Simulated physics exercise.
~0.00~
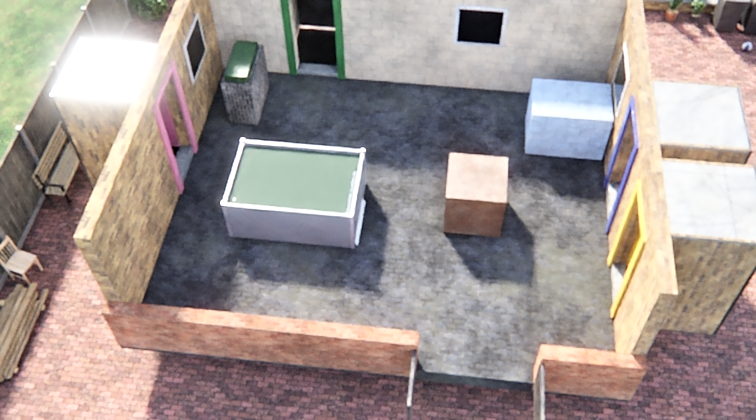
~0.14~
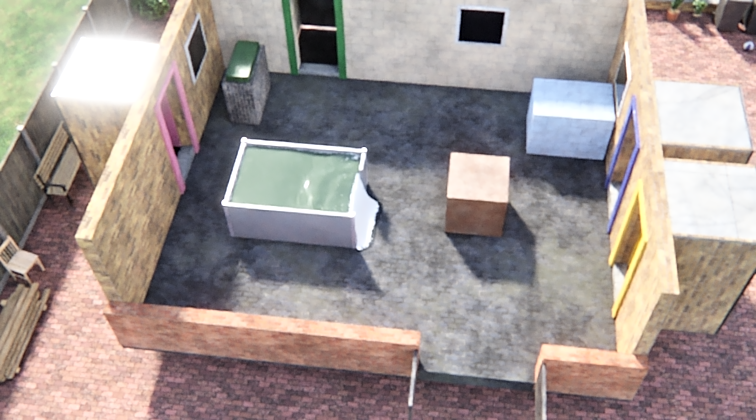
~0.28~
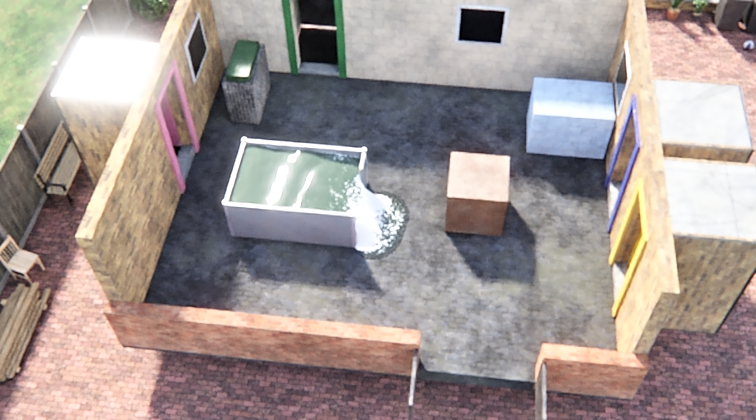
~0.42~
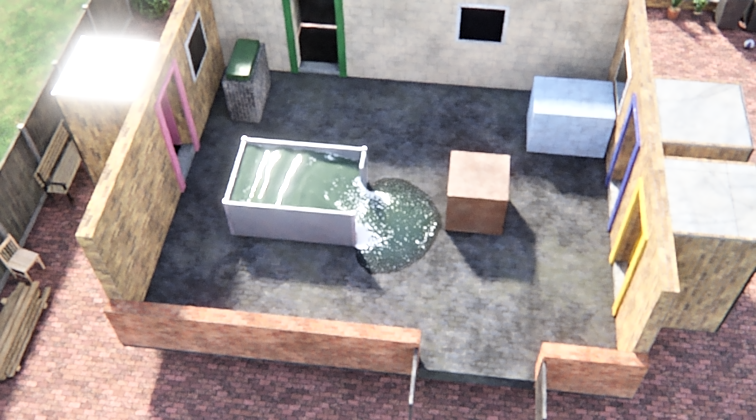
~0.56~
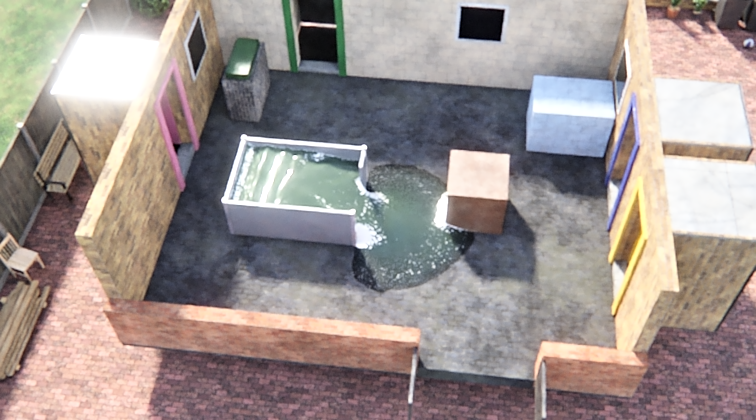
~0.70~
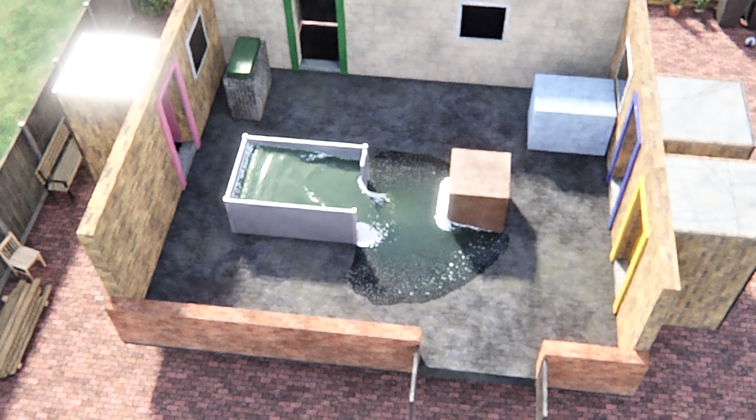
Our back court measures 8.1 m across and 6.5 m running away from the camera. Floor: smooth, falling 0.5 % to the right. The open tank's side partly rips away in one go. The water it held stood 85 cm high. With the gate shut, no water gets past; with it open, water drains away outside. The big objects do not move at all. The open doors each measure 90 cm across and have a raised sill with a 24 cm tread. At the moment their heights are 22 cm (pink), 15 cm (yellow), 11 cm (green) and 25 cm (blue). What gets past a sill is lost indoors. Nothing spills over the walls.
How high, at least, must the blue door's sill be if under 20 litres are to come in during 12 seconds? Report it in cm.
I would say about 6.5 cm.
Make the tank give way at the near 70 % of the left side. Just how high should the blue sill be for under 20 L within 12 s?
Then the minimum is about 6.5 cm.
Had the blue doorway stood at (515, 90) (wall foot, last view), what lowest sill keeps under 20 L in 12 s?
Roughly 9.0 cm.
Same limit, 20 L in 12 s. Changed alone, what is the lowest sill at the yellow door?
I'd raise yellow to close to 18 cm.
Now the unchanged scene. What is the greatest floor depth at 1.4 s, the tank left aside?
About 46 cm at most.
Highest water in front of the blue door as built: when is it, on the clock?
Peak time: Around 7.0 s.
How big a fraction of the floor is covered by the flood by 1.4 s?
Close to 30 per cent is wet.
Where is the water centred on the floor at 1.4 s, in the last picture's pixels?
(356, 216), roughly.
After 1.4 s water covers 30 % of the floor, deepest (46 cm) near (446, 216); it has not reached the blue door.
After 3.0 s water covers 50 % of the floor, deepest (30 cm) near (599, 372); 5 cm at the blue door, 0 litres in over its 25 cm sill.
After 12.0 s water covers 75 % of the floor, deepest (8 cm) near (227, 64); 7 cm at the blue door, 0 litres in over its 25 cm sill.
At the blue door as built, the water arrived by 2.1 s and peaked near 10 cm at 7.2 s.
Run again over the same 12 s with other heights there, 41 litres in over 5 cm, 13 litres over 7 cm. The limit of 20 litres is kept from about 6.5 cm up.
